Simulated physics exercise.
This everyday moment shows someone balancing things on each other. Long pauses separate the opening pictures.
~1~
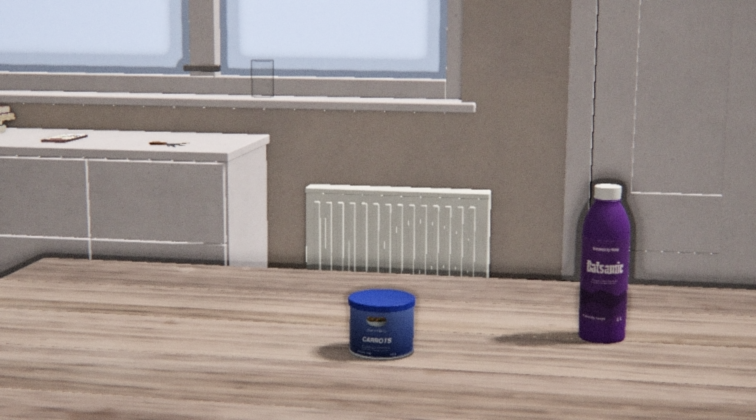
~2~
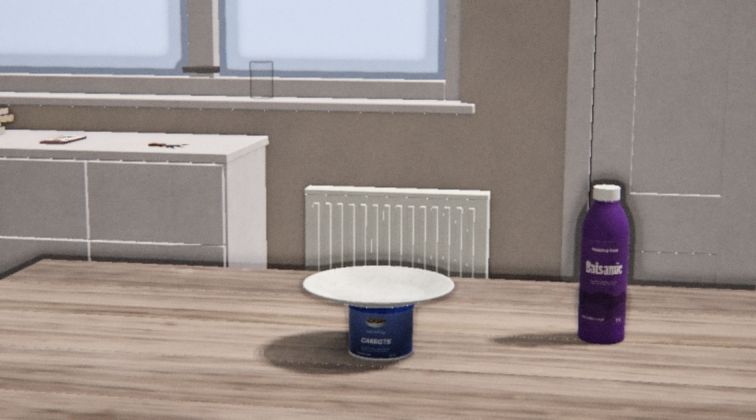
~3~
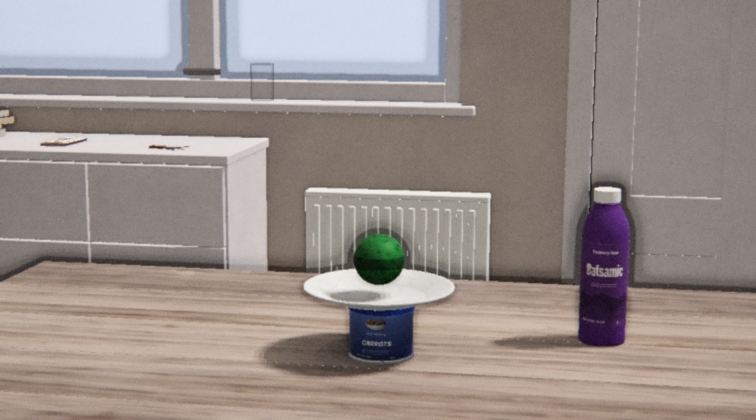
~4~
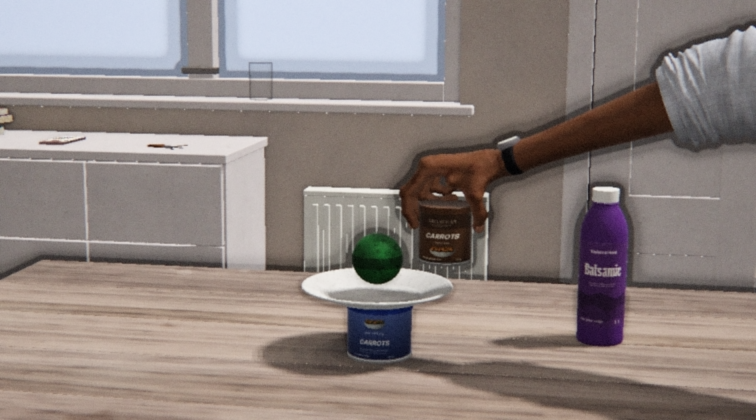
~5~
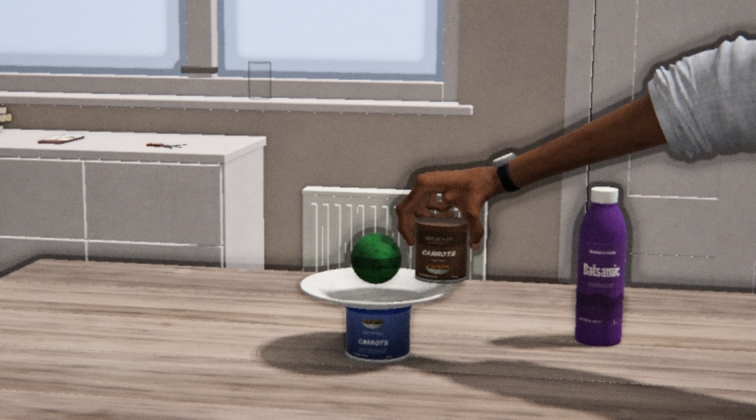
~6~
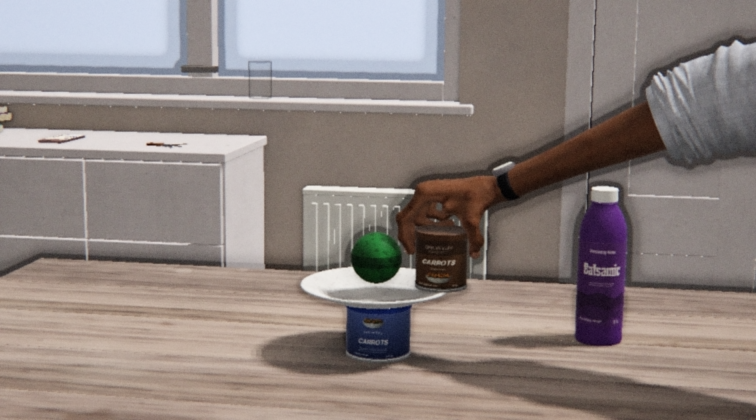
A hand lowering a brown tin onto the right side of a white plate holding a green ball, balanced on a blue tin.
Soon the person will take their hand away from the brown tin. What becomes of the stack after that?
The stack stays standing.
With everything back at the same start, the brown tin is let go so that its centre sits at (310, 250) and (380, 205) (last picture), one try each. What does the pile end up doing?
Case 1: Stable. Case 2: Collapse.
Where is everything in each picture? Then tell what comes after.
In the first picture, the last thing is not in view yet; purple bottle (605, 263).
In the second picture, the last thing is not in view yet; white plate (378, 290).
In the third picture, the last thing is not in view yet; purple bottle (604, 266).
In the fourth picture, on its way; brown tin (445, 232); white plate (377, 291).
In the fifth picture, on its way; brown tin (441, 249); purple bottle (601, 266).
In the sixth picture, set down, still held; brown tin (441, 258); white plate (376, 290).
Then, 0.20 s after the last picture, nothing has stirred.
Then, 0.40 s after the last picture, brown tin resting near (441, 259).
At rest, all 5 in place. Seen from the same camera at the end, brown tin near (441, 259). The pile holds.
